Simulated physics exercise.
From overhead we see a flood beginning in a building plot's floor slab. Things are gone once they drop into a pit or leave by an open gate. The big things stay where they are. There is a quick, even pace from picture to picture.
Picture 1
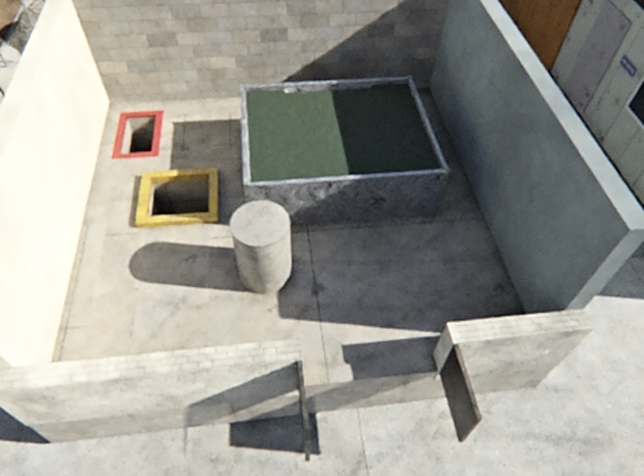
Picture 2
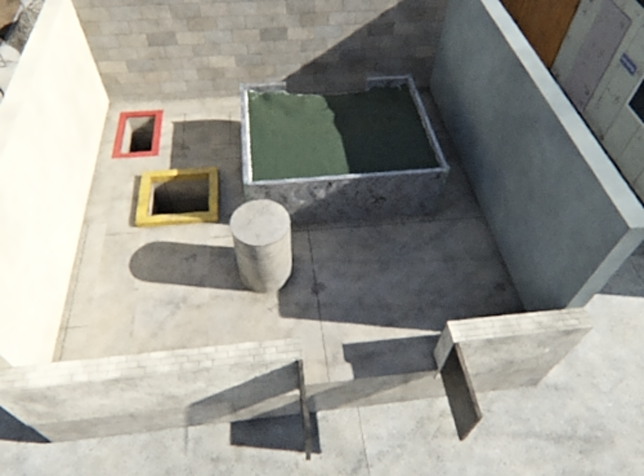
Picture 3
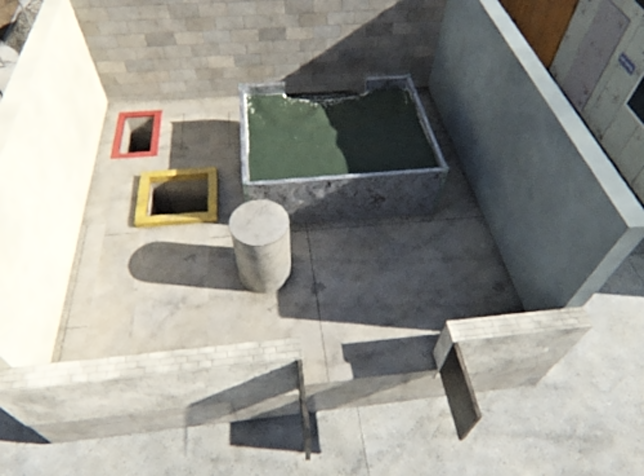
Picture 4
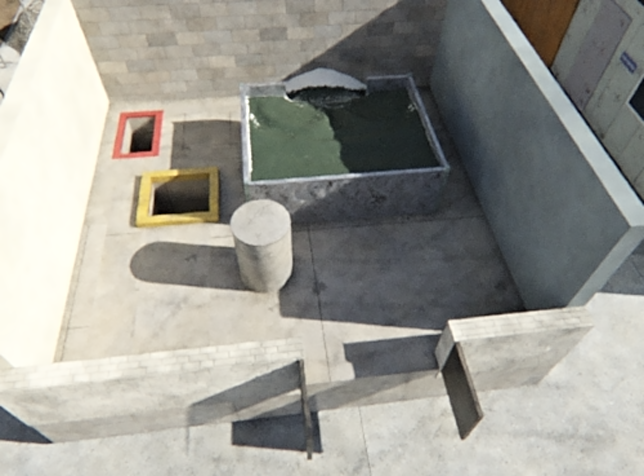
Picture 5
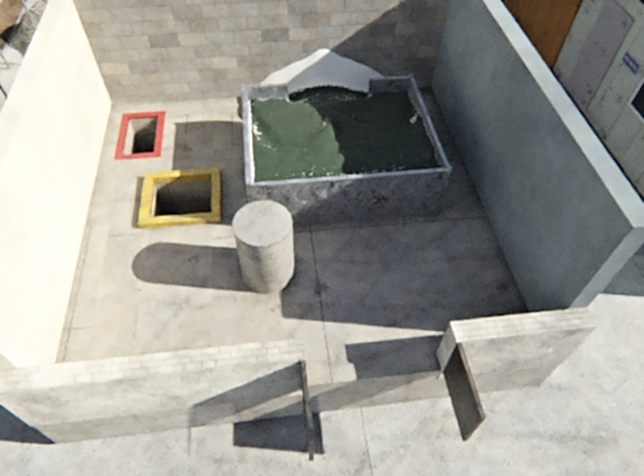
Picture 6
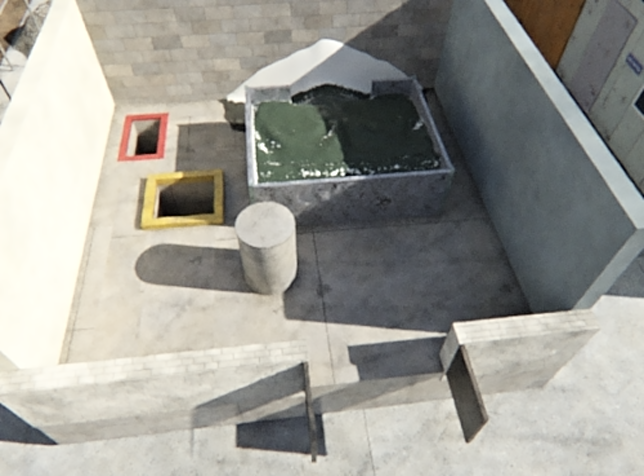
Green water sloshes in a tank as pale water spreads out behind its far side.
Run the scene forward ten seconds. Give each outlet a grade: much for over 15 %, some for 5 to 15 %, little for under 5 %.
Grades: Gate - some, red pit - much, yellow pit - little.
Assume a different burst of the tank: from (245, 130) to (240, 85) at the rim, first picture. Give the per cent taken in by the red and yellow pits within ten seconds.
Per cent: Red 55, yellow 4.
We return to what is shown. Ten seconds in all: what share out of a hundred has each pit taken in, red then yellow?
First 26 %, then 0 %.
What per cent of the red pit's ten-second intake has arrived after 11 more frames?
Roughly 15 percent.
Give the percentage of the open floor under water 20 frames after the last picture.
By my count, 65 percent.
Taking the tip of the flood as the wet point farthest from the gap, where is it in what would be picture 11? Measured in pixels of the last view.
By then the tip should be at about (115, 107).
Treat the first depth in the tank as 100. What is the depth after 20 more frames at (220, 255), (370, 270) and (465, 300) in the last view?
Around 0, 0 and 6 percent, in that order.
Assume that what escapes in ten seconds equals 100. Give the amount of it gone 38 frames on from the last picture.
Share gone: About 60 %.
A moment on, water covers 25 % of the floor; the gate 0 %, the red pit 0 %, the yellow pit 0 %.
Next, water covers 45 % of the floor; the gate 0 %, the red pit 4 %, the yellow pit 0 %.
Then, water covers 65 % of the floor; the gate 0 %, the red pit 10 %, the yellow pit 0 %.
Later, water covers 95 % of the floor; the gate 3 %, the red pit 18 %, the yellow pit 0 %.
In the end, water covers 100 % of the floor; the gate 7 %, the red pit 26 %, the yellow pit 1 %.
